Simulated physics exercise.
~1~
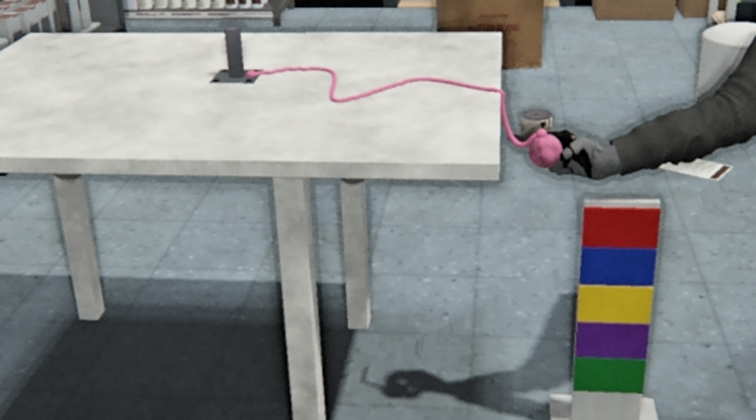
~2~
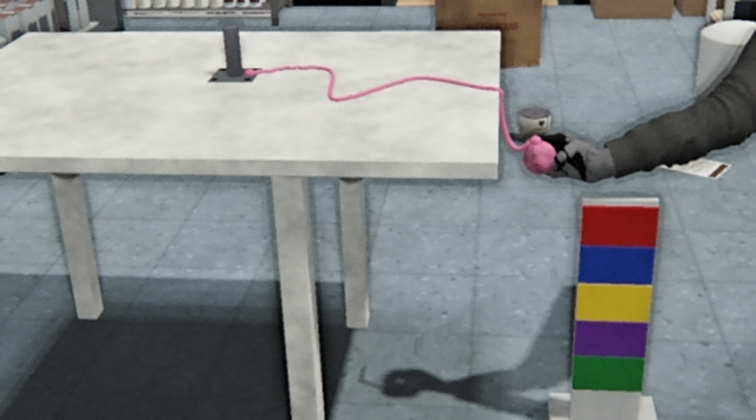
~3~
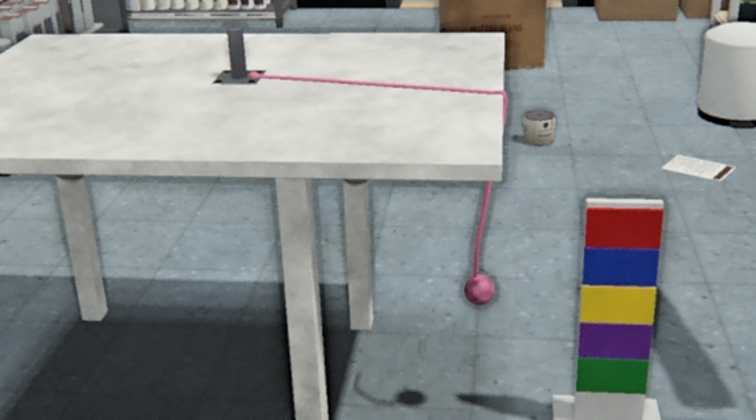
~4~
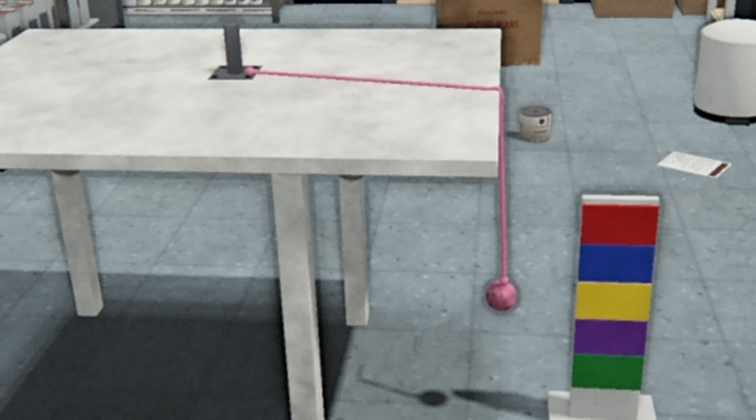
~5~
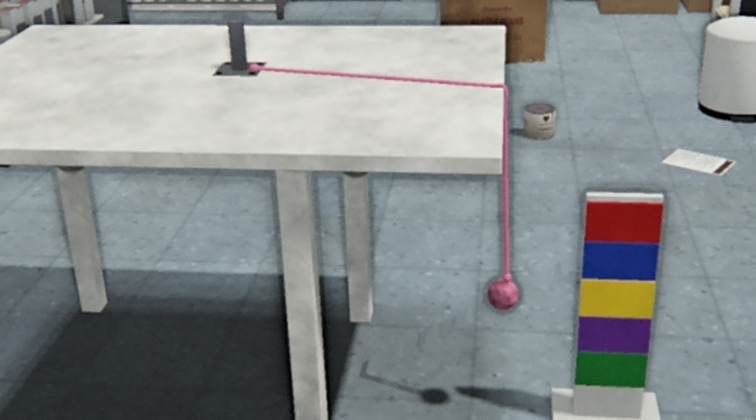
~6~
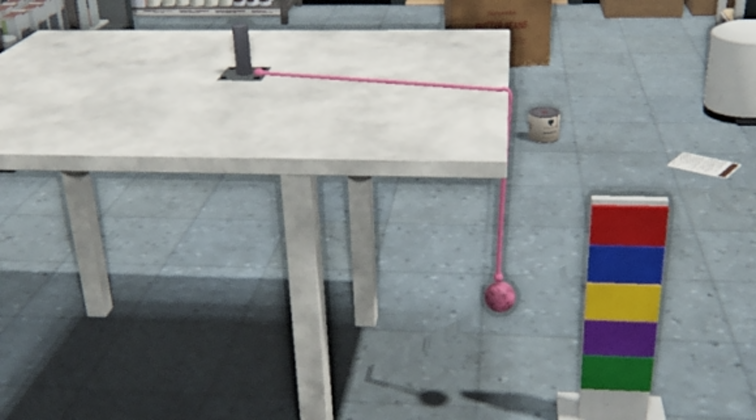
Pink ball tied to a tabletop post dropping from a gloved hand, swinging below the edge and hanging level with the yellow band.
